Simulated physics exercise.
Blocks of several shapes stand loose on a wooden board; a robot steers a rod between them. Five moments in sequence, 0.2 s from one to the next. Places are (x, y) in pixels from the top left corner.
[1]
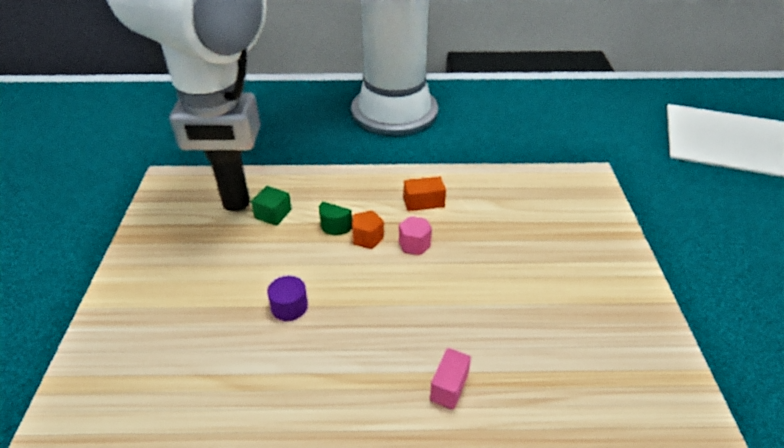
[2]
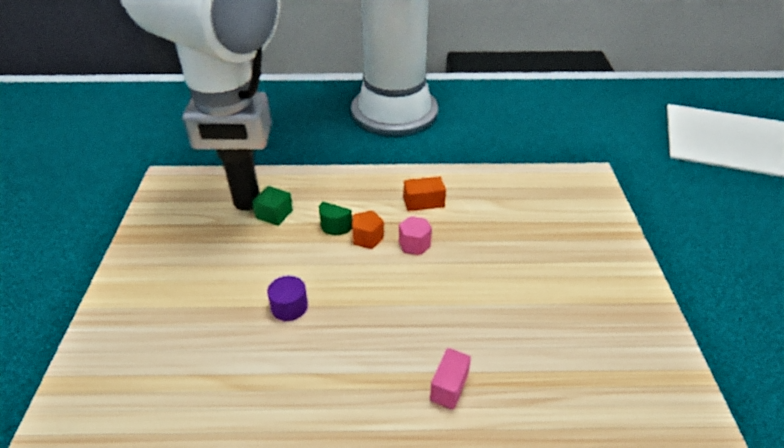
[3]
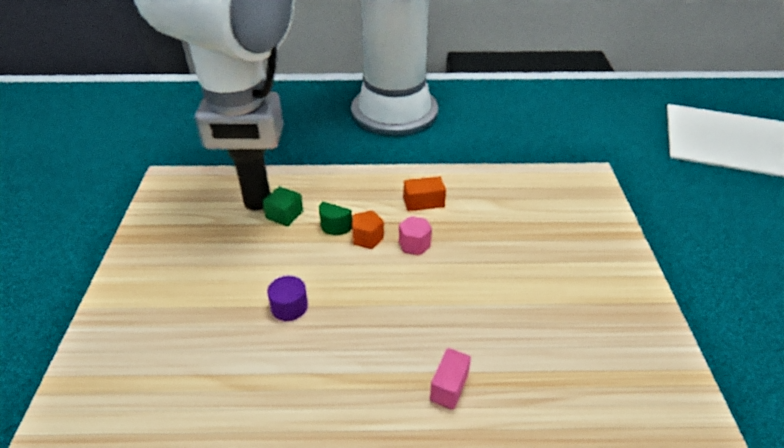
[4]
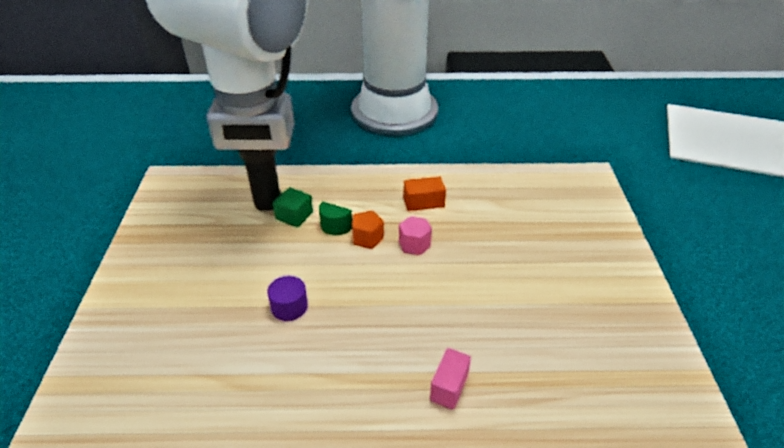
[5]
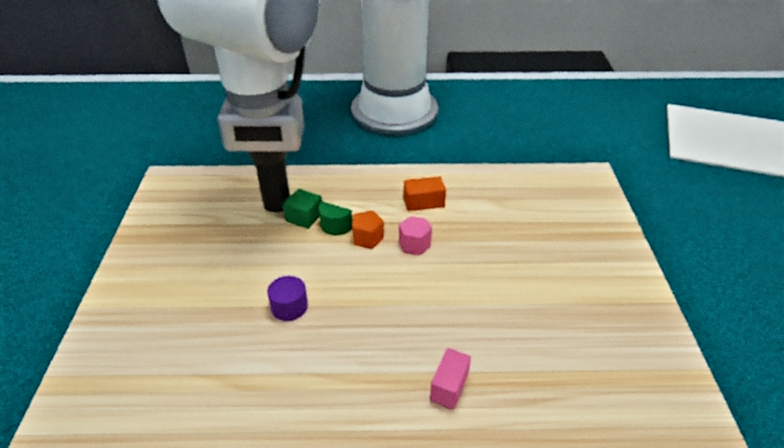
At the start, a robot arm holds a black rod upright just left of a green block on a wooden board scattered with small coloured blocks. The rod then slides slowly right, pushing the green block a short way until it sits close beside the green D-shaped block, while the others stay still.
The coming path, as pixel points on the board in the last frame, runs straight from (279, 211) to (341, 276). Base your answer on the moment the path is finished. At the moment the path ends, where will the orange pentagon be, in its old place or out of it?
Once the path ends, it is somewhere new.
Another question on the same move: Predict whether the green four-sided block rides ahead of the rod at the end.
By then it is beside or behind the rod.
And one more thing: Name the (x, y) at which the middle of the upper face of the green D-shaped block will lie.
Around (361, 208).
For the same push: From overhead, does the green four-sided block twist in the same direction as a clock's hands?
In short: No.
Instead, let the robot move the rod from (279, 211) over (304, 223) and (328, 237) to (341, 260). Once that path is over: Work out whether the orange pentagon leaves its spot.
It travels a centimetre or more.
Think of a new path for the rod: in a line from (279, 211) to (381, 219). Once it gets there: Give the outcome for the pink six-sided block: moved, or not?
The push reaches it.
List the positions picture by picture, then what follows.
The first frame shows tip of the rod (236, 203), middles of tops, purple cylinder (286, 289), green four-sided block (270, 196), green D-shaped block (333, 210), orange pentagon (367, 220).
The second frame shows rod (247, 202), nothing pushed.
The third frame shows rod (258, 202), green four-sided block (282, 197).
The fourth frame shows rod (268, 202), green four-sided block (292, 198).
The fifth frame shows rod (277, 204), purple cylinder (286, 289), green four-sided block (302, 199), green D-shaped block (333, 210), orange pentagon (367, 220).
On the path given first. One third of the way, rod (297, 224); green four-sided block (325, 208), turned 50° anticlockwise; green D-shaped block (356, 209); orange pentagon (378, 222), turned 45° clockwise.
Two thirds of the way, rod (318, 246); green four-sided block (329, 209), turned 60° anticlockwise; green D-shaped block (361, 208); orange pentagon (380, 222), turned 50° clockwise.
At the end, rod (340, 268); purple cylinder unmoved; green four-sided block (329, 209), turned 60° anticlockwise; green D-shaped block (361, 208); orange pentagon (380, 222), turned 50° clockwise.
